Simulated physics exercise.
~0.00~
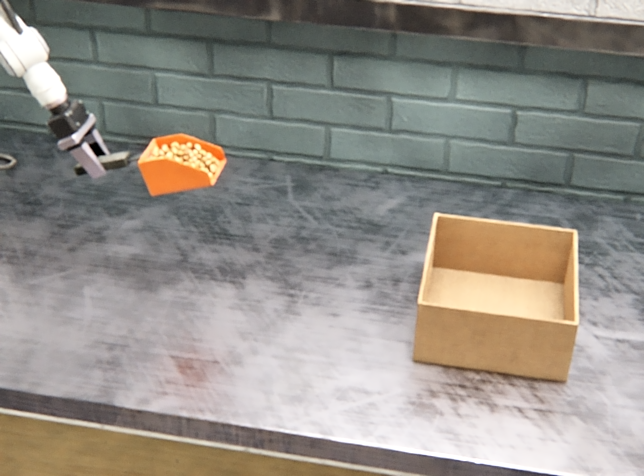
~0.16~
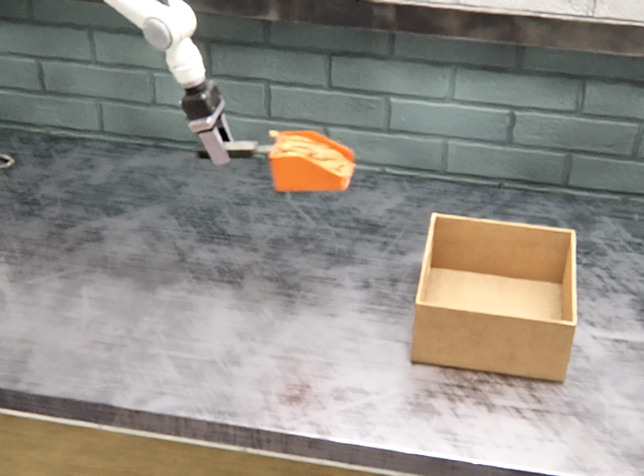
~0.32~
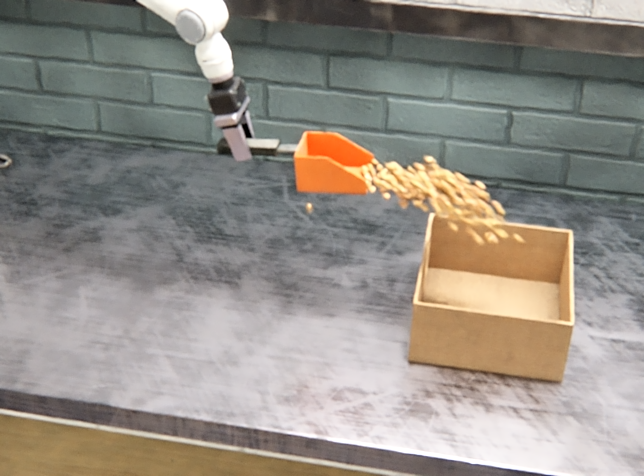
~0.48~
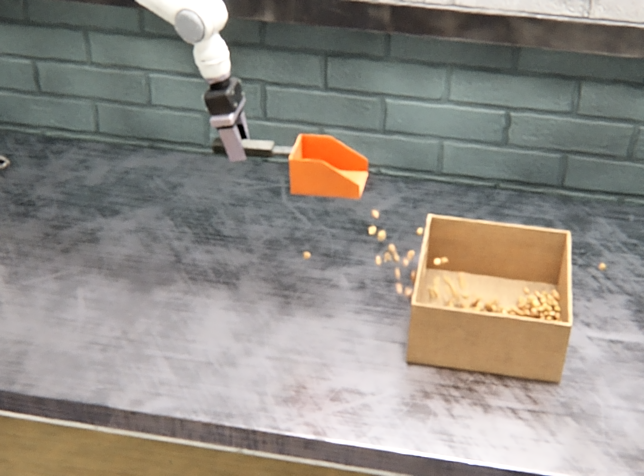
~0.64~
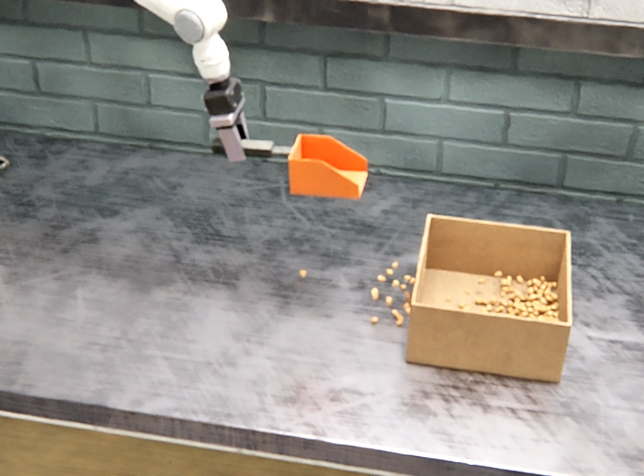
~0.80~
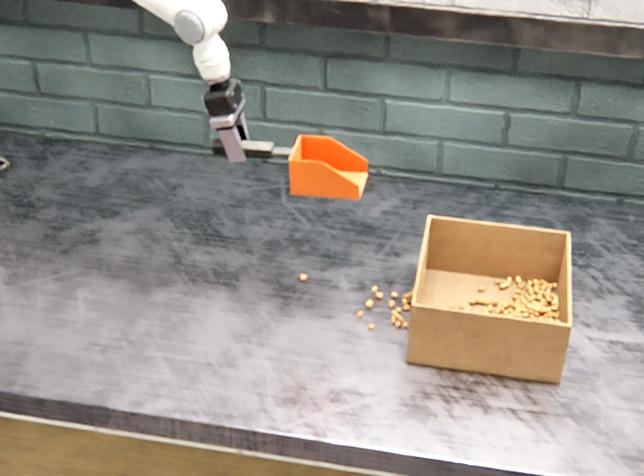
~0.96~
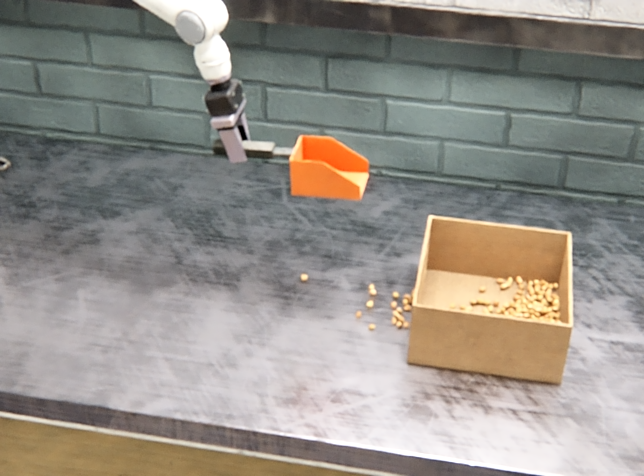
An orange scoop heaped with pale dried beans is held by a white and black robot arm at the upper left of a dark, worn countertop, seen from above and in front against a green brick wall. An open tan box sits on the right. The arm sweeps the scoop rightward, then stops short of the box, and the beans fly out of its open front in a stream. Most land in the box, while some drop short. The emptied scoop stays still as the beans settle, leaving a pile inside and a small scatter beside the box.
